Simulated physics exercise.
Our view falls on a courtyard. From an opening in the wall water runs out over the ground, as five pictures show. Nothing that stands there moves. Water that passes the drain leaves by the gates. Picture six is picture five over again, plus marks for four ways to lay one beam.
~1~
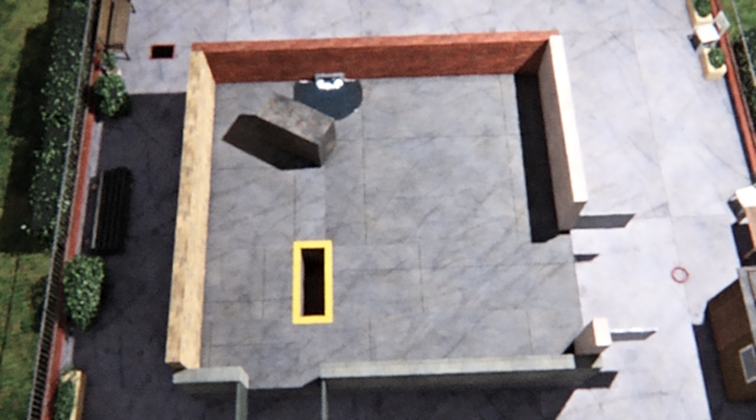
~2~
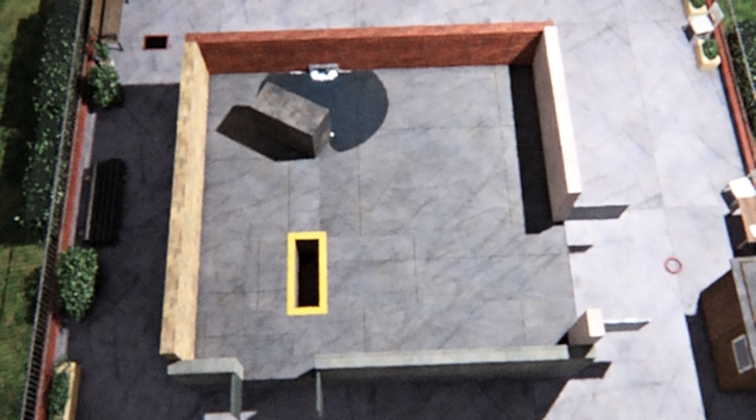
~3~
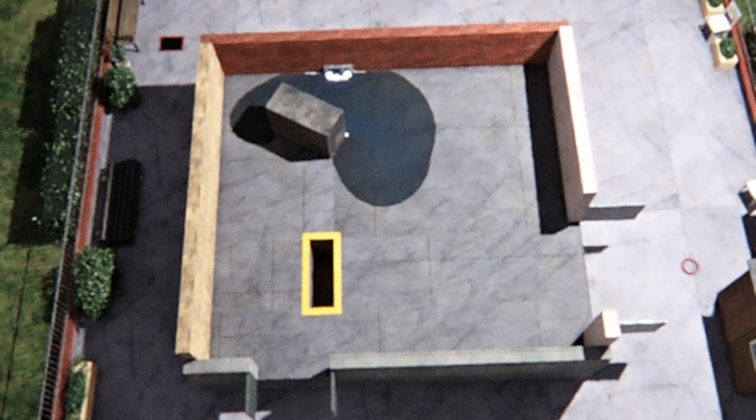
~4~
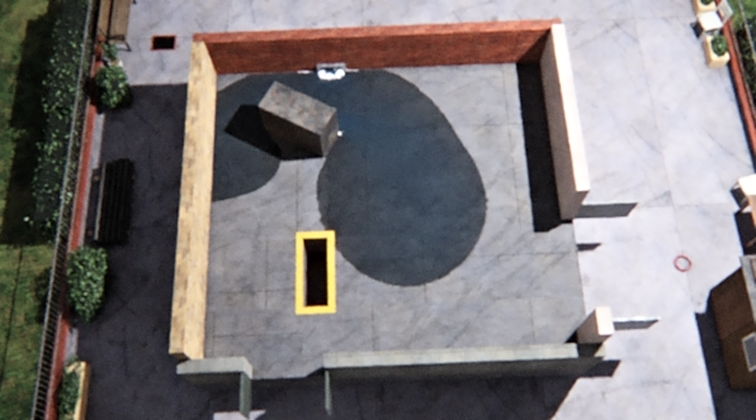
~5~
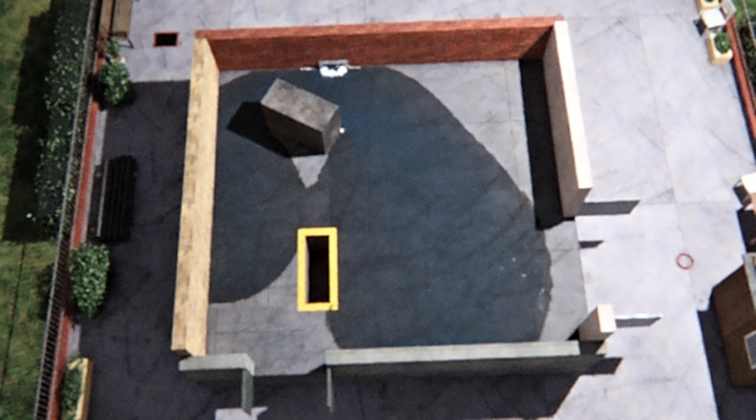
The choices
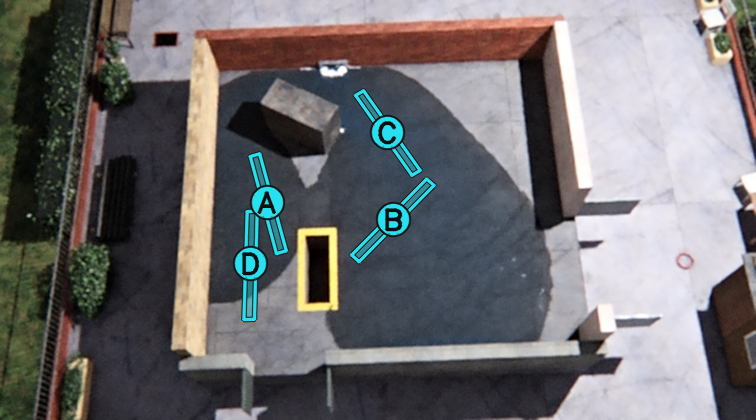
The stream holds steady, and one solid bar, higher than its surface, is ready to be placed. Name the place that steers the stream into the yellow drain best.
Use position B.
In cyan, A from (254, 155) to (281, 252); B from (355, 258) to (430, 182); C from (359, 93) to (416, 172); D from (249, 319) to (252, 211).
With A, about 11 % of the stream goes into the yellow drain, about 88 % out by the gates.
With B, about 47 % of the stream goes into the yellow drain, about 51 % out by the gates.
With C, about 17 % of the stream goes into the yellow drain, about 82 % out by the gates.
With D, about 13 % of the stream goes into the yellow drain, about 86 % out by the gates.
